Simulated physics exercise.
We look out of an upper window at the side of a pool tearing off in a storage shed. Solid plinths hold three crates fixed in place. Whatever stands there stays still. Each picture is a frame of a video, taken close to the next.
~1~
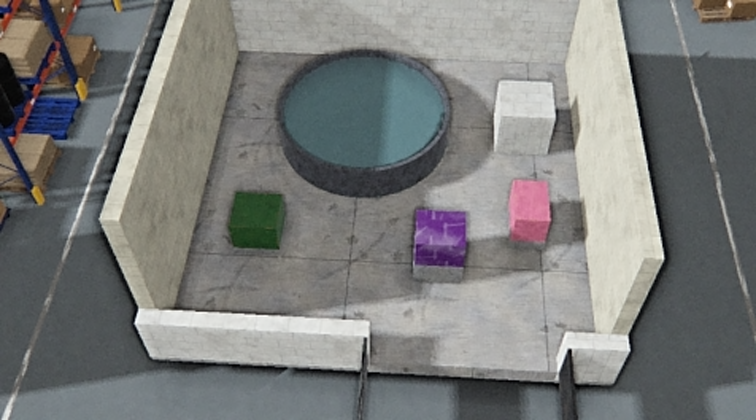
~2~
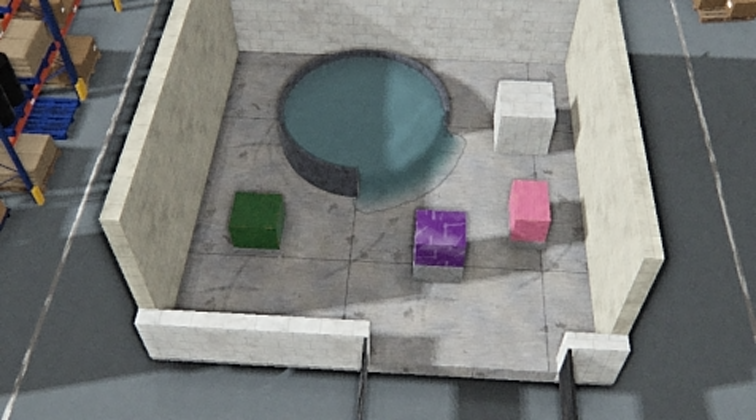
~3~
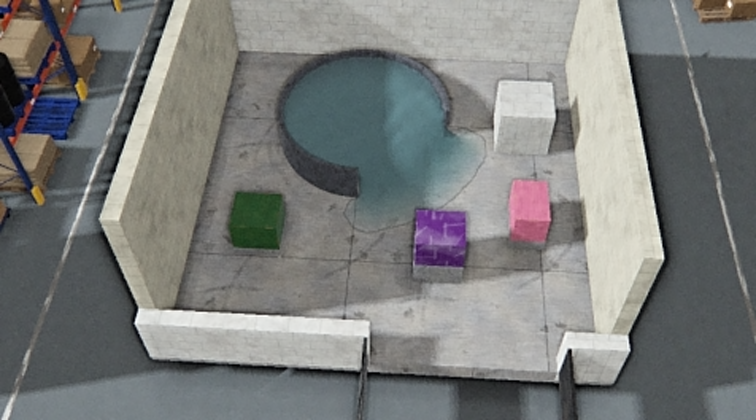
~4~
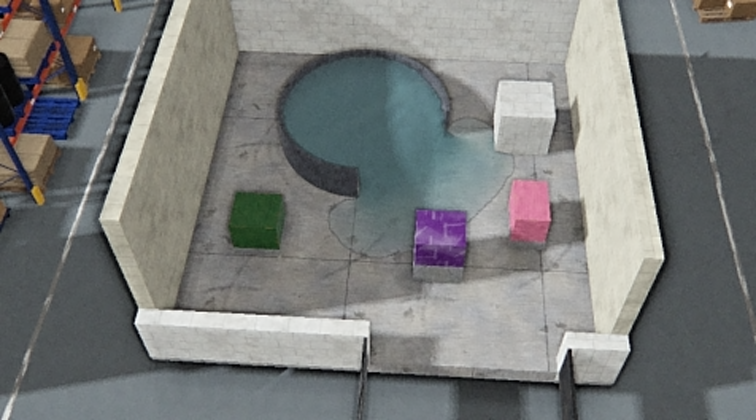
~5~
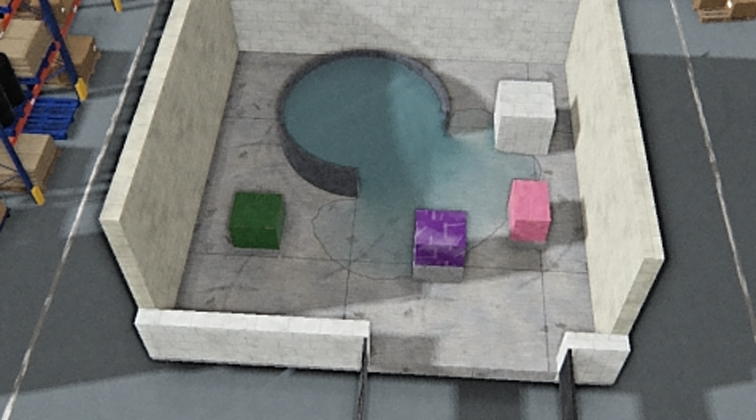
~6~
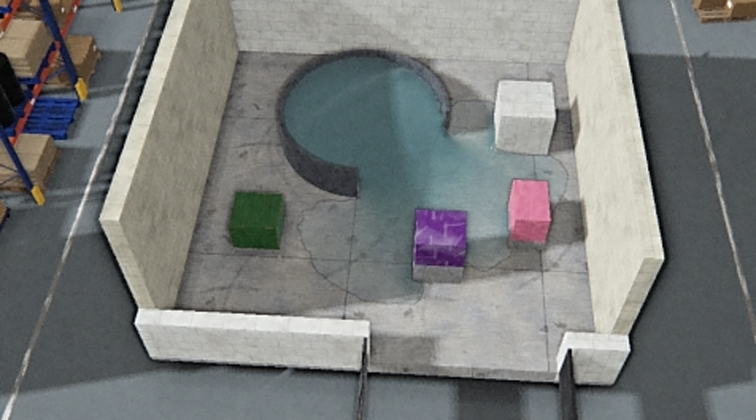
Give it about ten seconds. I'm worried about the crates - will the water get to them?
Result: The green crate is going to stay free of water. The purple crate is going to stay free of water. The pink crate is going to get water on it.
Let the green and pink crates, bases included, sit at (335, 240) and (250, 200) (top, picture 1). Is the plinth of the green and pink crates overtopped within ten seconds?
As I read it, the green crate gets flooded and the pink crate stays clear.
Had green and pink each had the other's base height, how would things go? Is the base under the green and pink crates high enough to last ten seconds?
Green crate untouched, pink crate drenched.
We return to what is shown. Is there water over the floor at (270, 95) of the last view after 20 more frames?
That spot: Waterless.
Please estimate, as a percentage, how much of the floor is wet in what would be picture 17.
It works out to about 50 in a hundred.
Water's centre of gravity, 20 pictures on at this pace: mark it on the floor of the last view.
Somewhere around (431, 189) in the last view.
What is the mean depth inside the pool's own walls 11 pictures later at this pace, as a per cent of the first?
By my count, 50 per cent.
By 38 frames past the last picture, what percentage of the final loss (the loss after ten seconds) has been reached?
It comes to around 70 per cent.
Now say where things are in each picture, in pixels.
The first picture shows still water in the round pool at (364, 110).
In the second picture, the front is at (459, 139), out from the gap at (419, 172).
In the third picture, water pours out at (419, 173) and has run to (479, 140).
In the fourth picture, the front is at (493, 131), out from the gap at (418, 174).
In the fifth picture, water pours out at (418, 174) and has run to (347, 263).
In the sixth picture, water pours out at (418, 174) and has run to (364, 293).
A moment on, water covers 40 % of the floor; the green crate water round its plinth, the purple crate water round its plinth, the pink crate water round its plinth.
Next, water covers 50 % of the floor; the green crate water round its plinth, the purple crate water round its plinth, the pink crate water round its plinth.
Then, water covers 65 % of the floor; the green crate water round its plinth, the purple crate water round its plinth, the pink crate water round its plinth.
Later, water covers 85 % of the floor; the green crate water round its plinth, the purple crate water round its plinth, the pink crate water round its plinth.
In the end, water covers 100 % of the floor; the green crate stayed above the water, the purple crate stayed above the water, the pink crate was topped.
